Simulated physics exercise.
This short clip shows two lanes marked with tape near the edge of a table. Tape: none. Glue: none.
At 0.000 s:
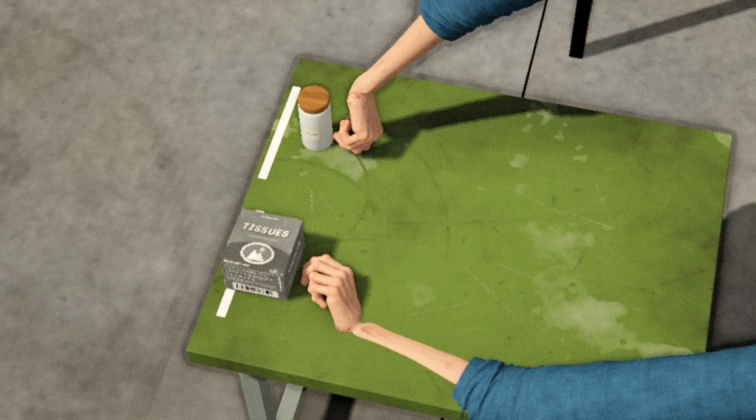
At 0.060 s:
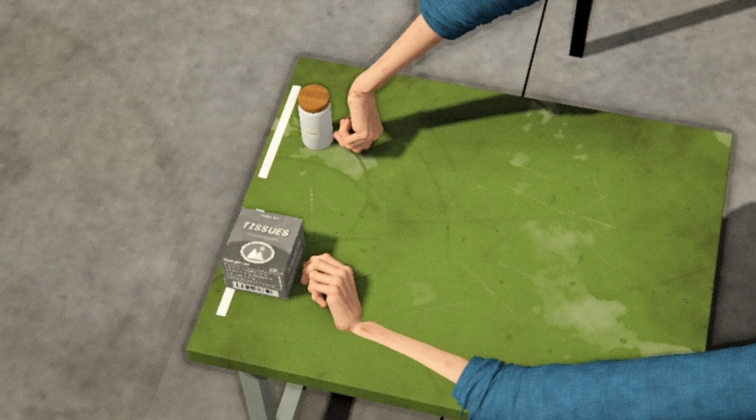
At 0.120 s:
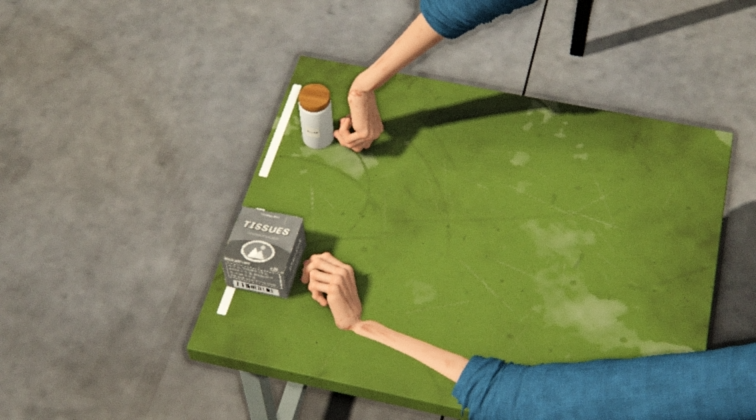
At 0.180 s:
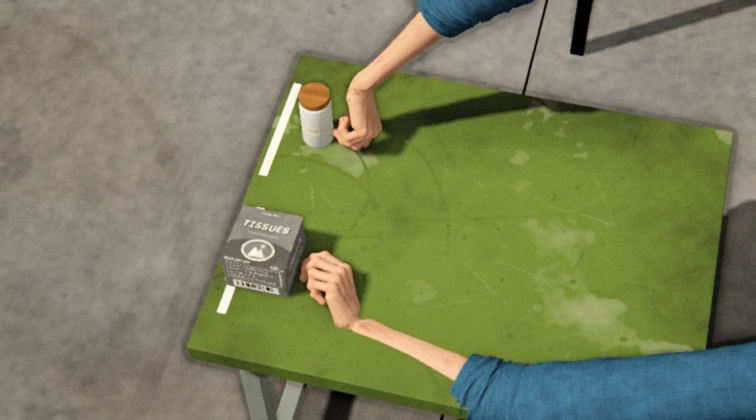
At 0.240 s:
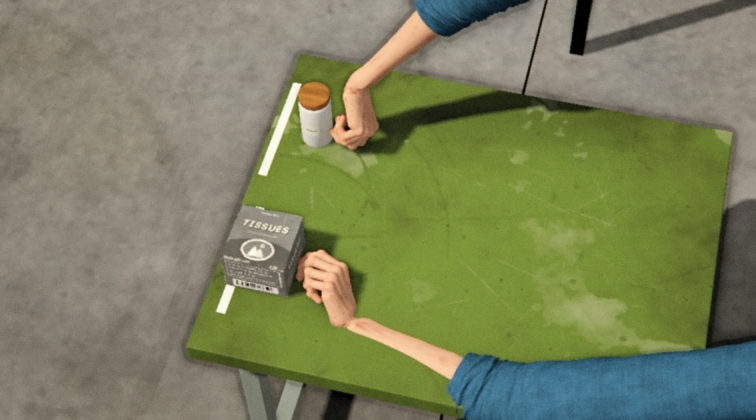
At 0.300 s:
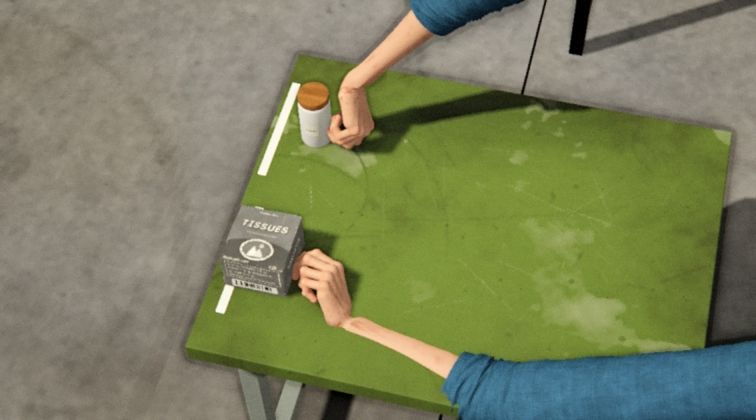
Two bare hands in blue sleeves rested on a scuffed green table beside a grey tissue box and a white jar with a wooden lid, and barely anything moved beyond a slight leftward shift of the hands.
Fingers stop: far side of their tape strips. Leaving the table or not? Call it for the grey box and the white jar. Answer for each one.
Grey box - off the table; white jar - off the table.
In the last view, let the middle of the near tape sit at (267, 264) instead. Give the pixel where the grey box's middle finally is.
About (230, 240).
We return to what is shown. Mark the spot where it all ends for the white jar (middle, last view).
Roughly at (192, 285).
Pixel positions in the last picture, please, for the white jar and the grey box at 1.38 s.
White jar: (250, 106); grey box: (195, 243).
By 1.38 s, grey box tilted by 34° near (195, 243); white jar tilted by 18° near (250, 106).
By 1.62 s, grey box dropping near (194, 338); white jar dropping near (224, 166).
By 1.80 s, grey box fallen near (224, 401); white jar dropping near (224, 288).
When it is over (2.0 s), the grey box goes over the edge; the white jar goes over the edge, near (192, 285).
